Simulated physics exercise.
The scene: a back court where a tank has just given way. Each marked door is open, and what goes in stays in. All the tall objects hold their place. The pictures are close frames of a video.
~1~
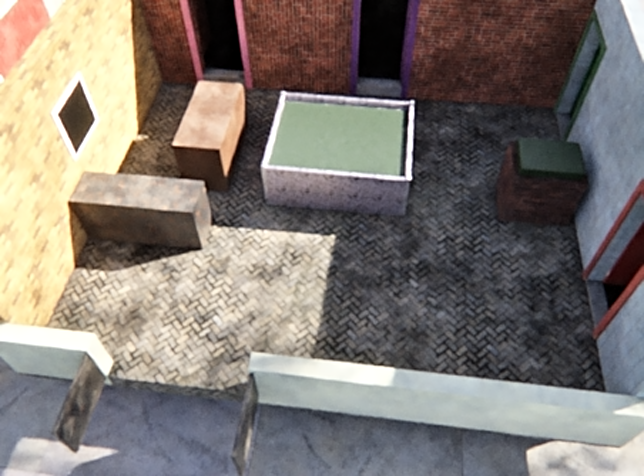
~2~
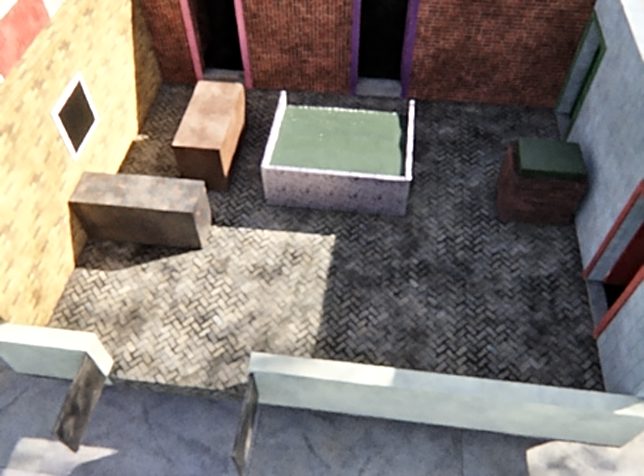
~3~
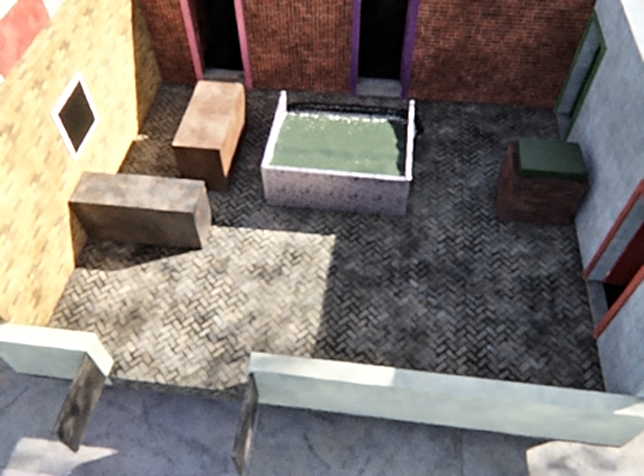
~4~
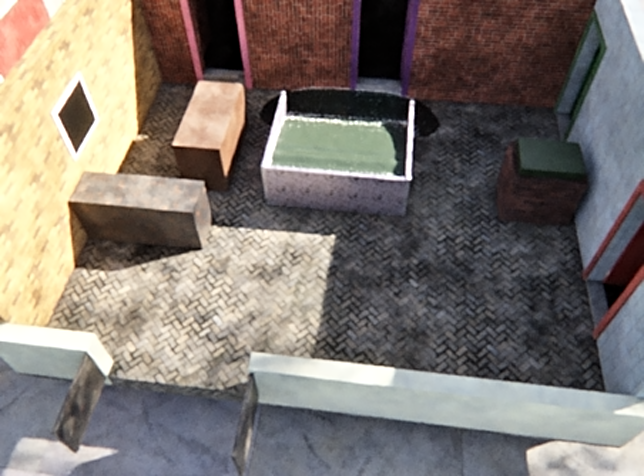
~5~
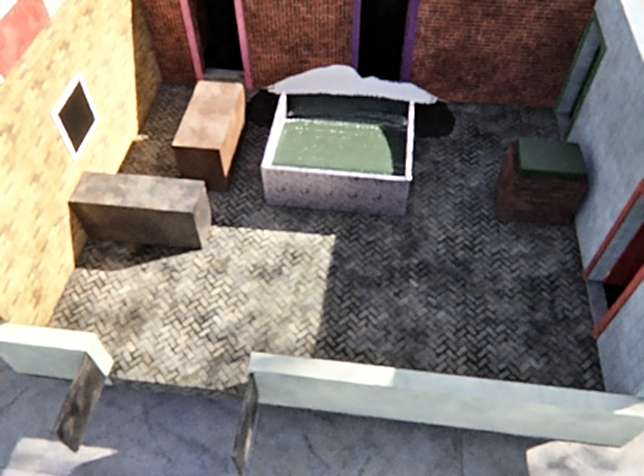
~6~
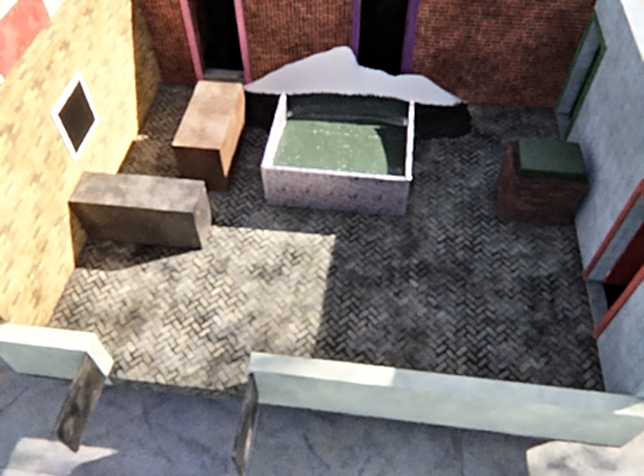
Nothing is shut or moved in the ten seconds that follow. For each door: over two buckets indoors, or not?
In the end: The red door stays under that; the purple door takes more than that; the pink door stays under that; the green door takes more than that.
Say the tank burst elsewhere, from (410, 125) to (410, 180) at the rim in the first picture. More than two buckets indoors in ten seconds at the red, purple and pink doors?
One by one: Red door passes that mark; purple door keeps below it; pink door stays under.
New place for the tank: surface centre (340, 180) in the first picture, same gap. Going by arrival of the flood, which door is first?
I say the door marked purple.
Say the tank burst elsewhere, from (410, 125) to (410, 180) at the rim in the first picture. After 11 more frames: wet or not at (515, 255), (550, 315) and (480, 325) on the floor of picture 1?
One after the other: Covered, flooded, flooded.
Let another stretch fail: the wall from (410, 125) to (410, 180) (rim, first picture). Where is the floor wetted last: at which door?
Last comes the pink one.
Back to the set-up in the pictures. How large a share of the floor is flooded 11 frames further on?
Close to 30 %.
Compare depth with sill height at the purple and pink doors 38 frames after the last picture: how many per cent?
About 60 and 60 per cent.
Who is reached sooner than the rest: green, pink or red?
The one in pink.
A moment on, water covers 20 % of the floor; the red door not reached, the purple door far over two buckets in, the pink door wet at the sill, nothing in, the green door not reached.
Next, water covers 30 % of the floor; the red door not reached, the purple door far over two buckets in, the pink door wet at the sill, nothing in, the green door over two buckets in.
Then, water covers 40 % of the floor; the red door wet at the sill, nothing in, the purple door far over two buckets in, the pink door wet at the sill, nothing in, the green door far over two buckets in.
Later, water covers 65 % of the floor; the red door wet at the sill, nothing in, the purple door far over two buckets in, the pink door wet at the sill, nothing in, the green door far over two buckets in.
In the end, water covers 85 % of the floor; the red door wet at the sill, nothing in, the purple door far over two buckets in, the pink door wet at the sill, nothing in, the green door far over two buckets in.
